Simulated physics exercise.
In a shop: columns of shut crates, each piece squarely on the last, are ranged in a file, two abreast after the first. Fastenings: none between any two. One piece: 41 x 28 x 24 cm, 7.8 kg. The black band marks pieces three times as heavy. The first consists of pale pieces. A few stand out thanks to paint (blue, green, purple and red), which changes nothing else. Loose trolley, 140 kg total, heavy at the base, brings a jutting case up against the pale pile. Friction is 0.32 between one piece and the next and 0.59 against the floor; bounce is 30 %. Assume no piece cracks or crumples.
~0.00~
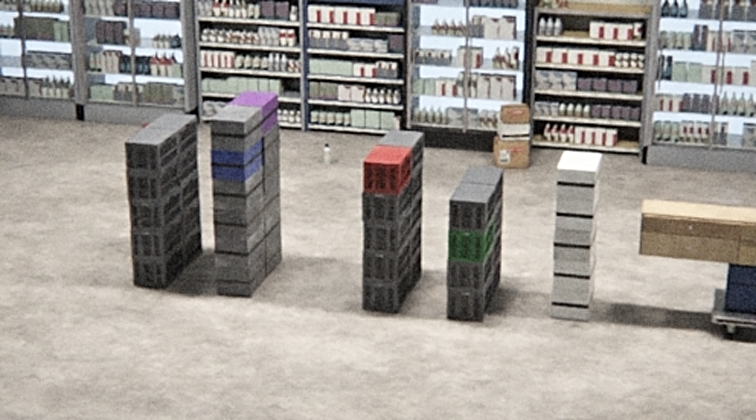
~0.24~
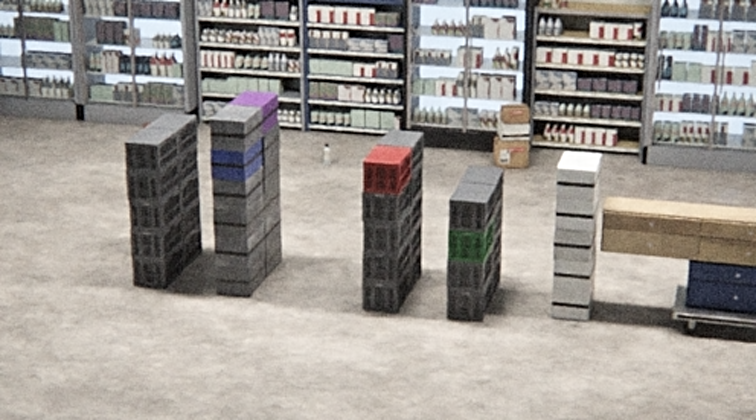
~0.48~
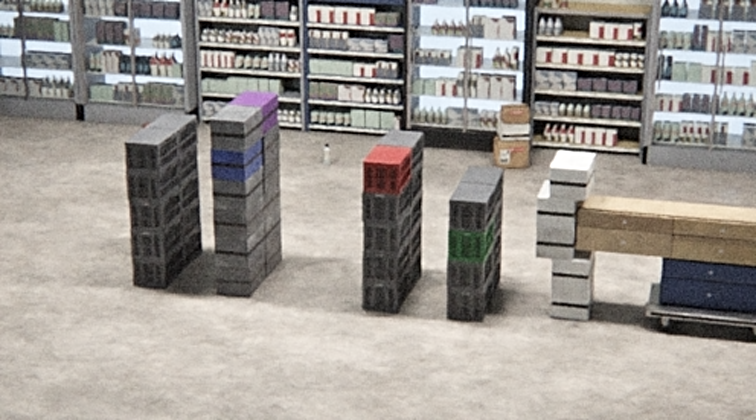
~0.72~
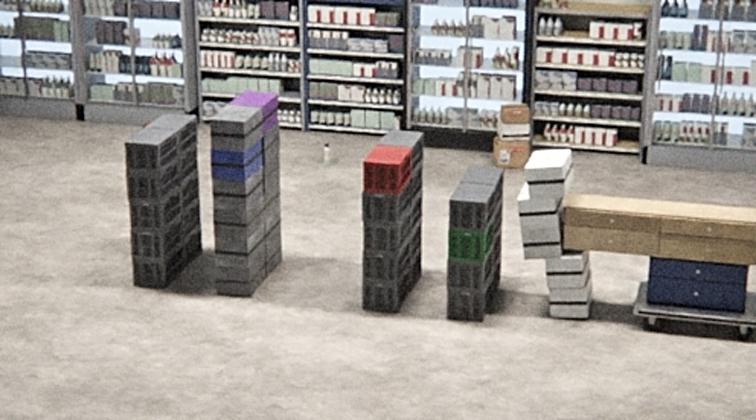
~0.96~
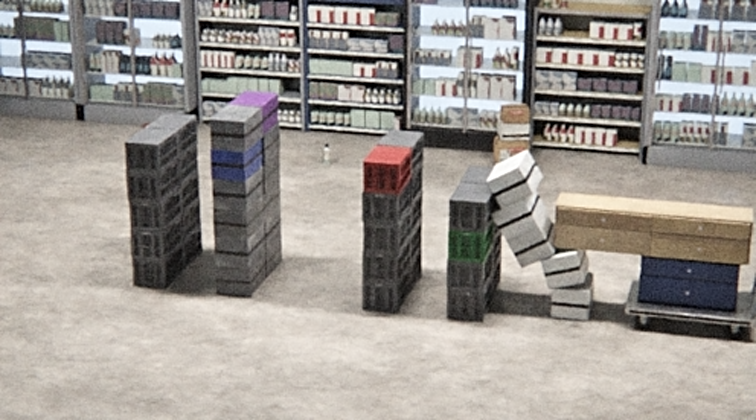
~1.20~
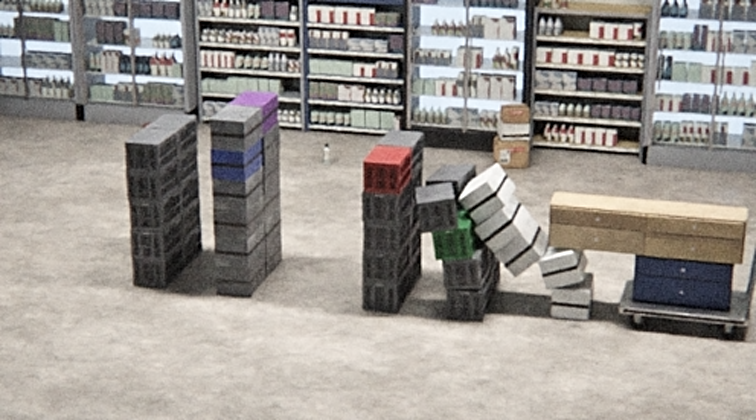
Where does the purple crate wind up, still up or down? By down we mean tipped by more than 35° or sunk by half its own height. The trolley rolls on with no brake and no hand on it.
Once all is still, the purple crate is still up.
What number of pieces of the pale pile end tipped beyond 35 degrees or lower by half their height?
3 pale pieces.
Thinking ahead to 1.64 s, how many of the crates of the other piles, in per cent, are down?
It's 0 percent at that point.
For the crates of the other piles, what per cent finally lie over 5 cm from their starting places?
Result: 40 per cent.
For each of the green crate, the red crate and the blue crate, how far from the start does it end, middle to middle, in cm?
Green 60, red 120, blue 0.
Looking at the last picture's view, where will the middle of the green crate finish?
About (394, 262).
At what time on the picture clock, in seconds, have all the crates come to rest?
Somewhere close to 3.5 s.
Around 1.64 s, 3 of the pale pile down; 1 of the 40 other crates down; purple crate unmoved; green crate tipped 27°, 9 cm lower.
Around 2.32 s, 3 of the pale pile down; 15 of the 40 other crates down; purple crate unmoved; red crate tipped 39°, 22 cm lower.
Finally (3.8 s), 3 of the pale pile down; 15 of the 40 other crates down; purple crate displaced 34 mm; red crate 69 cm lower; green crate 24 cm lower. Seen by the last camera, middles, purple crate near (250, 113), red crate near (275, 243).
